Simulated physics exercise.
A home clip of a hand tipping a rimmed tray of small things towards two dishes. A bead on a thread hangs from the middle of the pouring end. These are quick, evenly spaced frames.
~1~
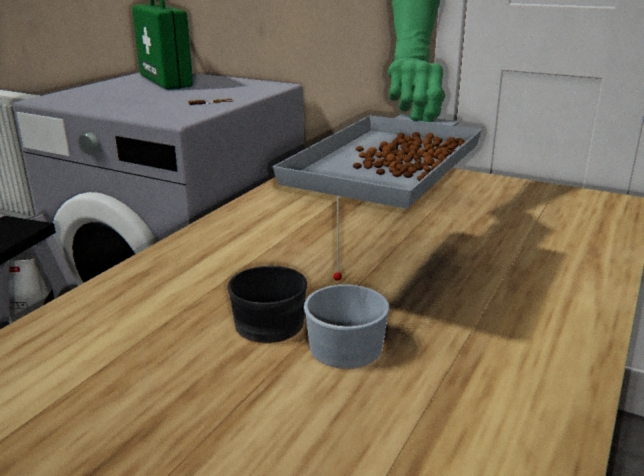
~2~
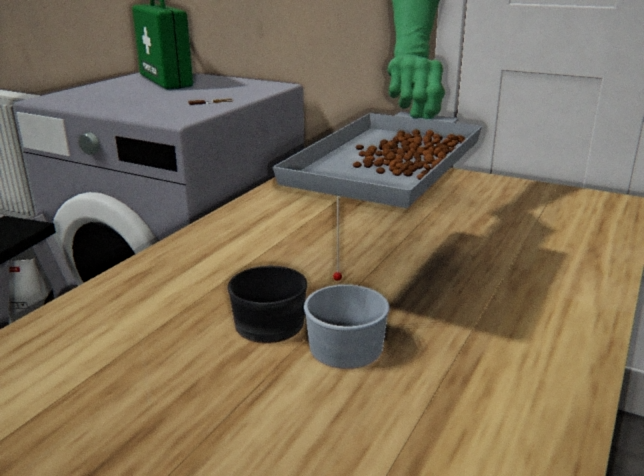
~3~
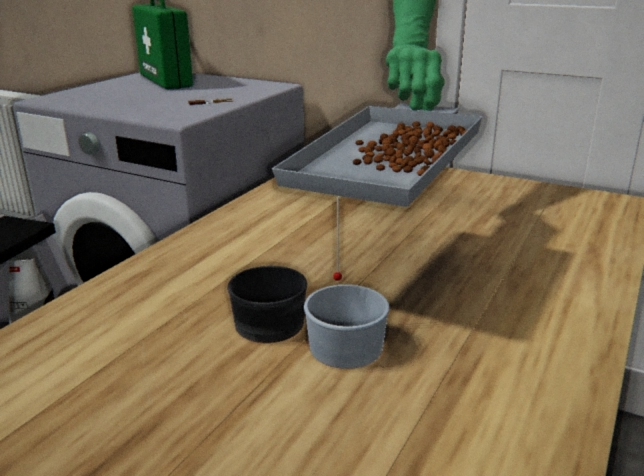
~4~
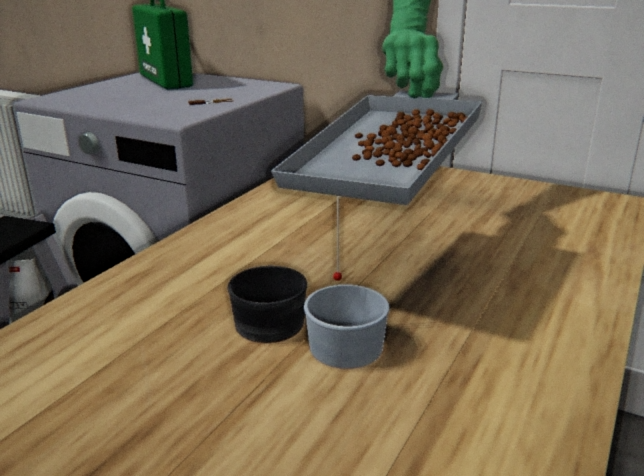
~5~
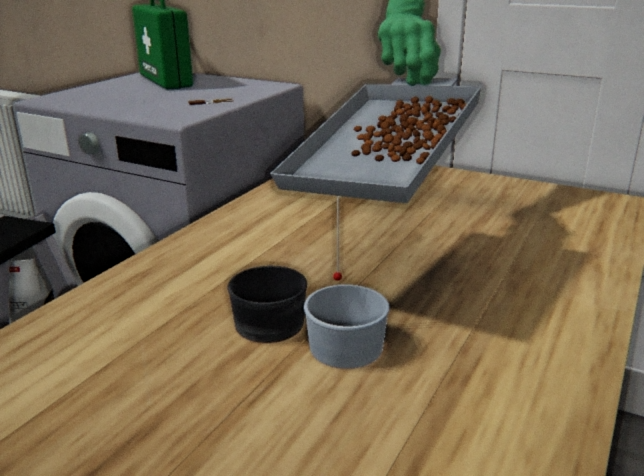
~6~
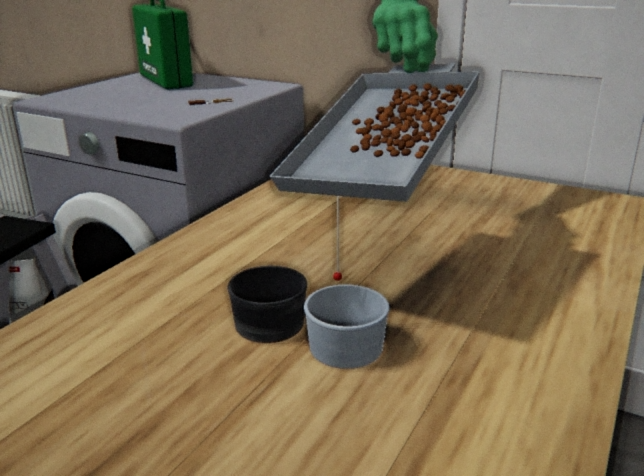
Green hand lifting the far end of a grey tray of brown kibble, gradually tilting it above black and grey dishes.
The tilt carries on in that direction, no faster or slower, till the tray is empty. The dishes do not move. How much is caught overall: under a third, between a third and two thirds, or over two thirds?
In the dishes lies over two thirds of it.
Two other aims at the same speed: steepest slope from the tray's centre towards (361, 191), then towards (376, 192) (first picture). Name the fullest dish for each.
One: The right one. Two: The right dish.
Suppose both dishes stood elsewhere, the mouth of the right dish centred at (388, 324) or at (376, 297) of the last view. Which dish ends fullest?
One: Left. Two: The dish on the left.
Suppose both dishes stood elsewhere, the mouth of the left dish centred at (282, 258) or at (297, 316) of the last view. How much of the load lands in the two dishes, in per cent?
In turn 10 and 20 in a hundred.
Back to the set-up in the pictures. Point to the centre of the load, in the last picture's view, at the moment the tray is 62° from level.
Roughly at (301, 181).
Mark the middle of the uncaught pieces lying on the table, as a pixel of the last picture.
Around (227, 370).
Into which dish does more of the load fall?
Fuller: The left dish.
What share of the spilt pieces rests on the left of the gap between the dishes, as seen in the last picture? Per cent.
It comes to 90 per cent or so.
Soon after the last picture, tray tipped steeply; most on the tray; a small part in the air.
A little later, tray tipped past a quarter turn; about a third on the tray; a stray few in the right dish; about a third in the left dish; a small part outside both; a stray few in the air.
Later still, tray tipped past a quarter turn; a small part in the right dish; most in the left dish; about a quarter outside both.
At rest, tray tipped past a quarter turn; a small part in the right dish; most in the left dish; about a quarter outside both.
